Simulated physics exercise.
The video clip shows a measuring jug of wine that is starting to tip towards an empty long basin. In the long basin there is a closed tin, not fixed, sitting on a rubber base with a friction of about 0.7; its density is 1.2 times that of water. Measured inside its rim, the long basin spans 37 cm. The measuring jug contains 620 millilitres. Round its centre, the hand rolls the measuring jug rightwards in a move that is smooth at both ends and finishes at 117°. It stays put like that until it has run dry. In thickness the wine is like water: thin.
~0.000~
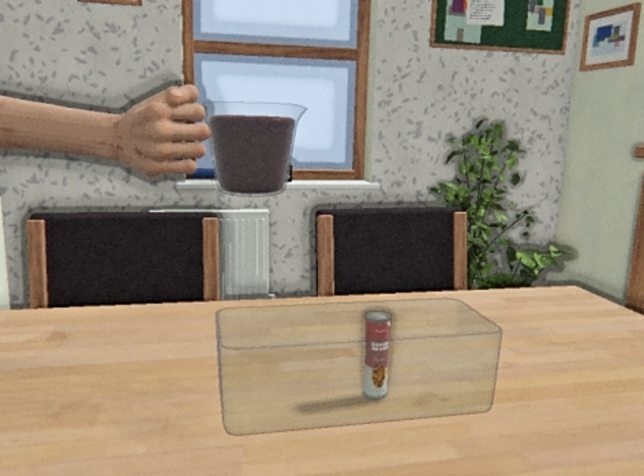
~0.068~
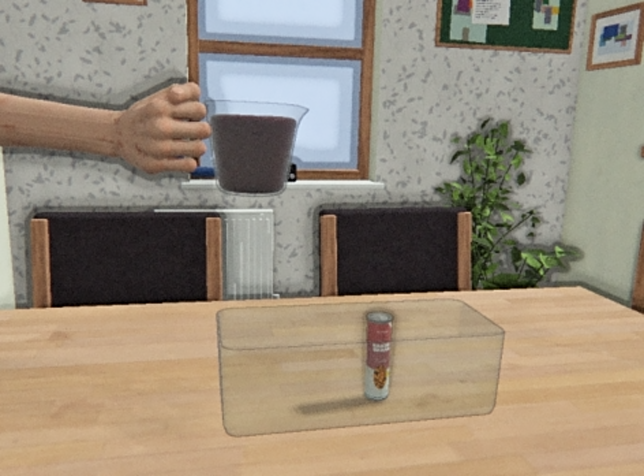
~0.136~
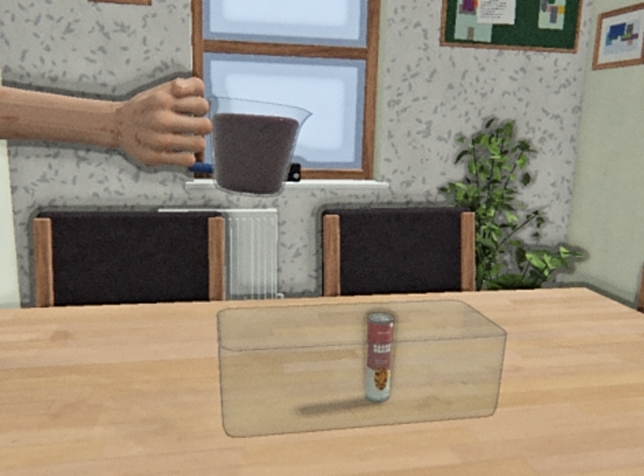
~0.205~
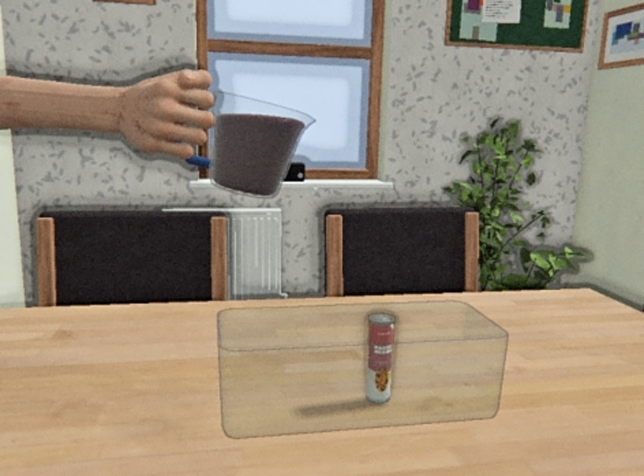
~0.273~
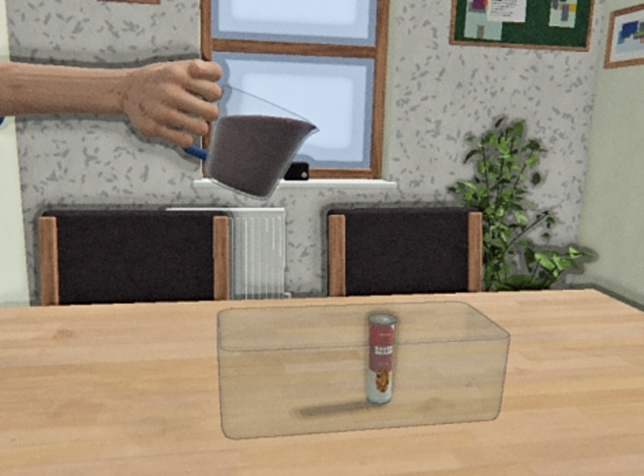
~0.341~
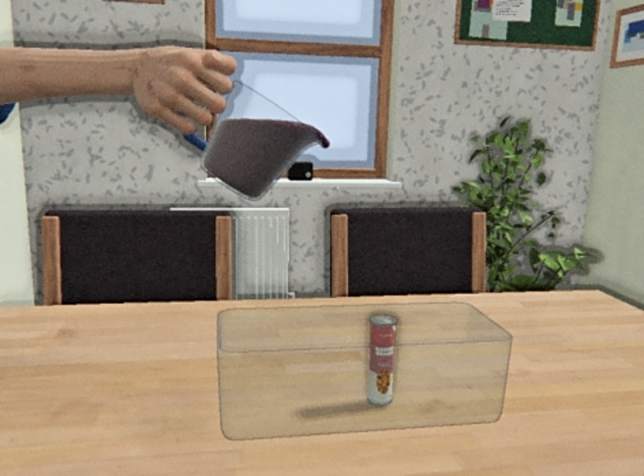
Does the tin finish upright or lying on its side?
It finishes lying on its side.
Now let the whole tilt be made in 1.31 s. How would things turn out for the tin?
The tin tips over.
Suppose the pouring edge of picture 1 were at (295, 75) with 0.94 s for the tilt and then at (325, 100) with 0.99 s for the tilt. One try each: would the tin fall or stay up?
The tin overturns the first time and overturns the second time.
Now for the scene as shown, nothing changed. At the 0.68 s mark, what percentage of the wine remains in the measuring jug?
I reckon about 40 in a hundred is still held.
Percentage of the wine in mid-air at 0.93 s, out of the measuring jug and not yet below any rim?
14 per cent or so.
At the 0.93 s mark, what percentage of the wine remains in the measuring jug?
About 2 per cent.
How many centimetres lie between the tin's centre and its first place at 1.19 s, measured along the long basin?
Estimate: Around 9 cm.
After 0.68 s the tilt is 93° and 41 per cent is still to pour; the tin stands where it began.
After 0.93 s the tilt is 116° and 2 per cent is still to pour; the tin leans 14°.
After 1.19 s the tilt is 117° and 0 per cent is still to pour; the tin lies on its side.
After 1.47 s the tilt is 117° and 0 per cent is still to pour; the tin lies on its side.
In the end the tin lies on its side.
